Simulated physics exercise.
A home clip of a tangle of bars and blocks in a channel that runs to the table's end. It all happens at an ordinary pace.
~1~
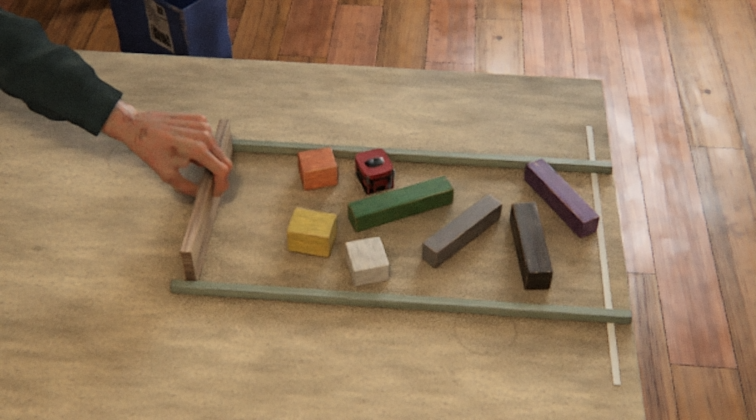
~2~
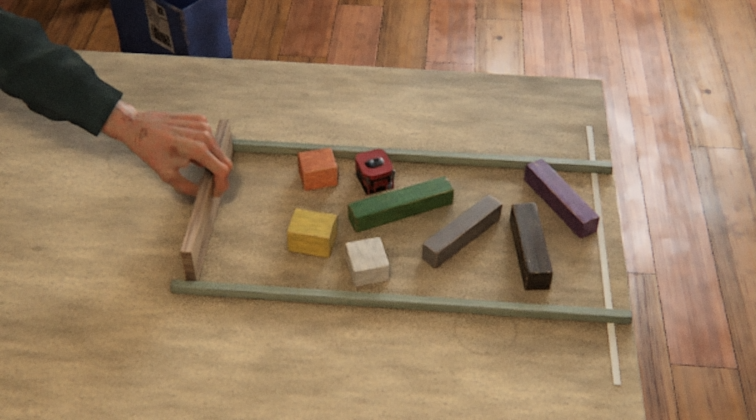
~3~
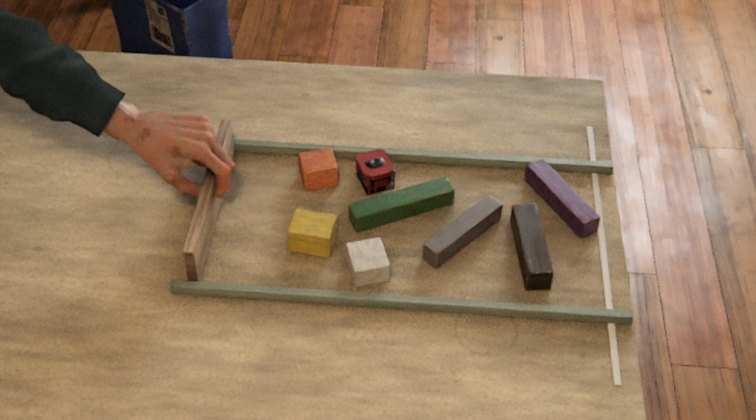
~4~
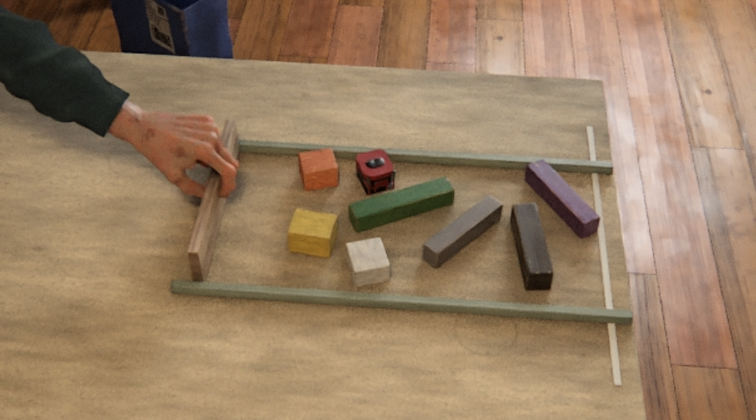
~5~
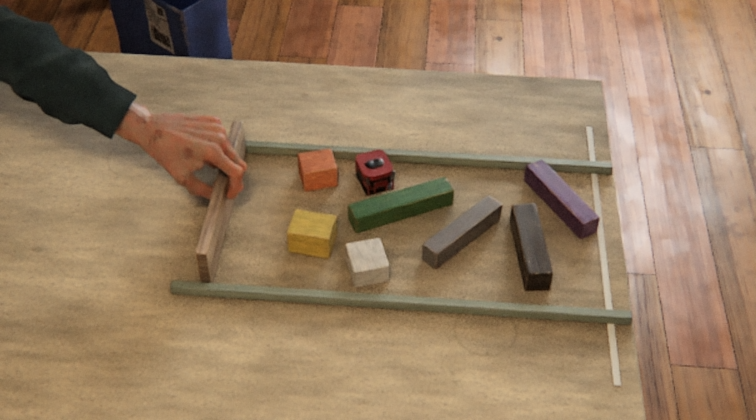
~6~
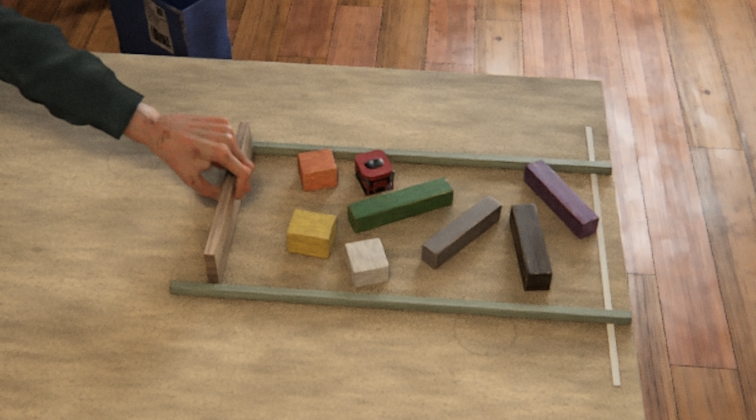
The clip opens on a hand gripping an upright wooden board at the left end of a channel between two pale green rails, with coloured blocks and bars scattered inside. The hand holds the board almost still, then slides it slightly right, while the blocks and bars stay in place, untouched.
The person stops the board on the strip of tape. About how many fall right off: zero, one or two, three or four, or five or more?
The number that fall off is five or more.
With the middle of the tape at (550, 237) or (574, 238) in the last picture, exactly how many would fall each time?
In that order 2 and 5.
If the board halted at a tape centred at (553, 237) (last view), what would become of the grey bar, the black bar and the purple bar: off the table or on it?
The grey bar stays on, the black bar falls, the purple bar tumbles off.
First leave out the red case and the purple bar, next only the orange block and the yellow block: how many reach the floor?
It would be 3 and 4.
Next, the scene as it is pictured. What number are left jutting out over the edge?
Overhanging: 3.
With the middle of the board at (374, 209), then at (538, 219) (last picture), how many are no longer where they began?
First 5, then 8.
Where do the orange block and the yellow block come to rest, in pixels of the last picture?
About (615, 190), and the other about (627, 253).
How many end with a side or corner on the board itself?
That makes 3.
Early on, none off yet; purple bar at rest near (560, 198); black bar at rest near (530, 246); grey bar at rest near (462, 232).
A while later, none off yet; purple bar at rest near (563, 197); black bar travelled a little near (542, 251); grey bar travelled a little near (508, 241).
Further along, one off so far; purple bar in the air near (620, 364); black bar travelled about its own width near (624, 261); grey bar travelled about its own width near (602, 253).
Finally, the number that fall off is five or more; lost, red case, green bar, grey bar, black bar and purple bar.
